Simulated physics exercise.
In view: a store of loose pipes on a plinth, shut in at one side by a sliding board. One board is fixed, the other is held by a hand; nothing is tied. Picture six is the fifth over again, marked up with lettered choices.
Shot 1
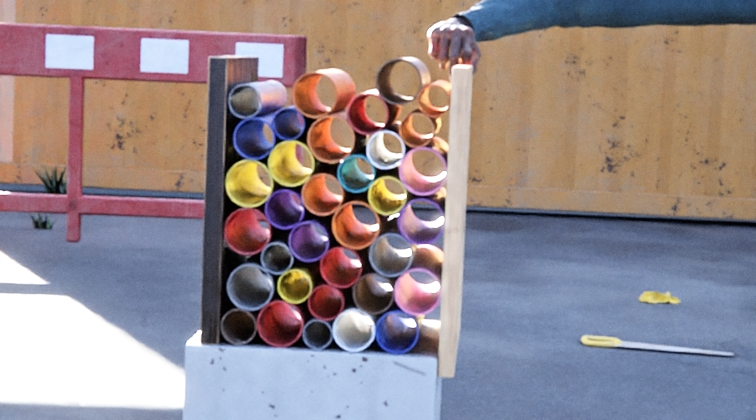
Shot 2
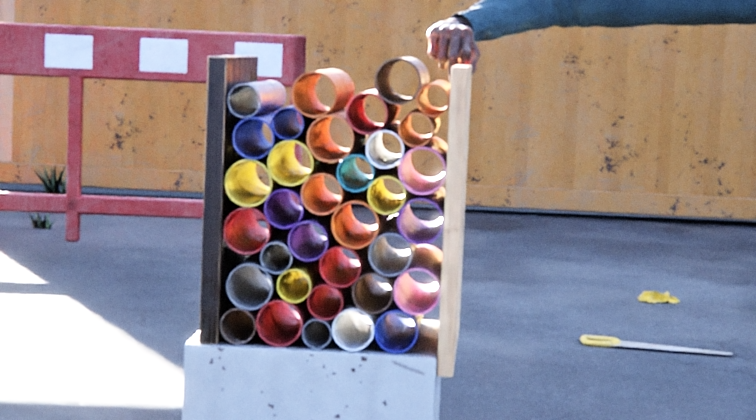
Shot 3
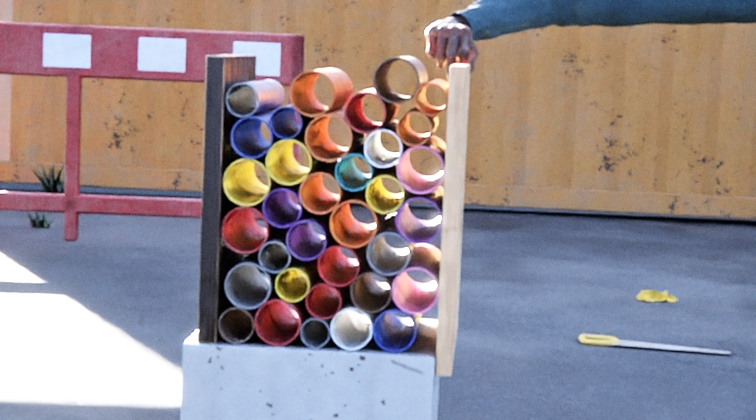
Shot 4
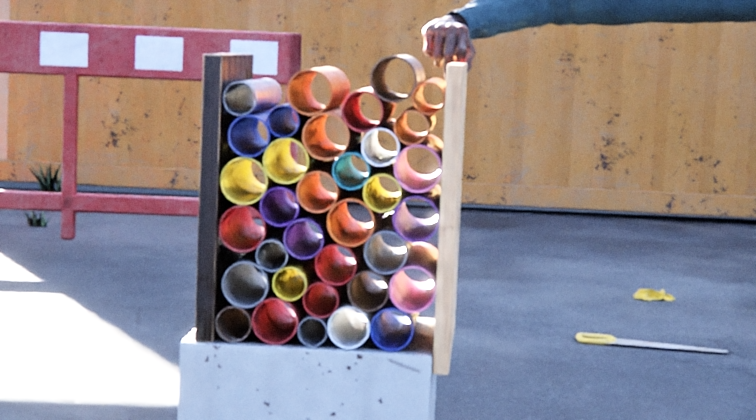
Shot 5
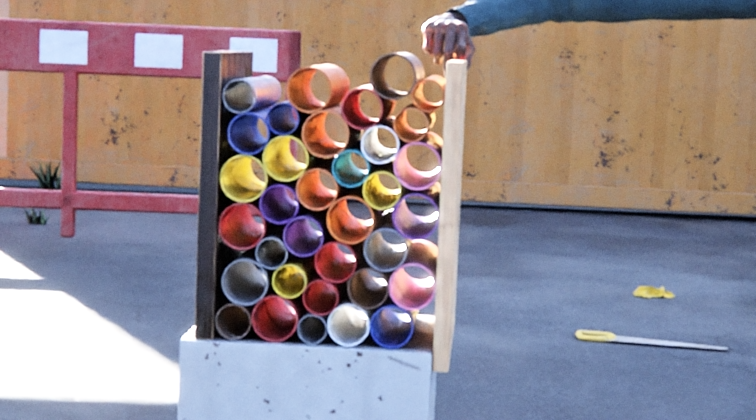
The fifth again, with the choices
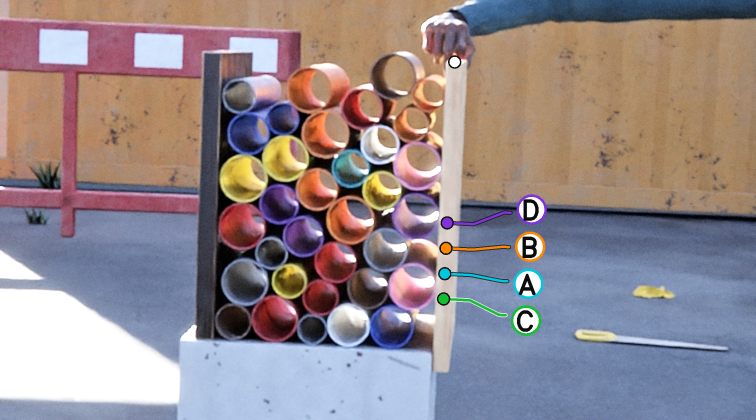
The whole view drifts very slightly left and up, while a hand reaching in from the right stays on top of a pale upright board. Between it and a dark board, colourful tubes sit stacked on a pale plinth, and from start to end none visibly shifts against the others.
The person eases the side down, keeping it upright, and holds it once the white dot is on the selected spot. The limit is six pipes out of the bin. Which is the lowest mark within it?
The last mark within the limit is B.
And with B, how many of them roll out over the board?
The count is six.
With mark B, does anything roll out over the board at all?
At B: Yes.
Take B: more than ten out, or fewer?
It loses fewer than ten.
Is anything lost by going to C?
Yes, at C.
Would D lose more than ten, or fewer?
Fewer than ten.
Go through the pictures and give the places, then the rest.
Side board (456, 210); a brown pipe (239, 327); a red pipe (326, 303), in the first frame.
A red pipe (325, 302); a red pipe (340, 267), in the second frame.
A purple pipe (419, 220); a turquoise pipe (354, 173), in the third frame.
An orange pipe (326, 136); an orange pipe (309, 92), in the fourth frame.
Side board (451, 205); a brown pipe (233, 322); a red pipe (321, 297), in the fifth frame.
On the copy, A at (445, 273); B at (446, 249); C at (443, 299); D at (447, 223); the white dot at (454, 62).
On B. First, top of the board (443, 141).
Then, top of the board (439, 229).
Finally, top of the board (438, 247), six out over the board.
By contrast, A more than six out over the board; C more than six out over the board; D six out over the board.
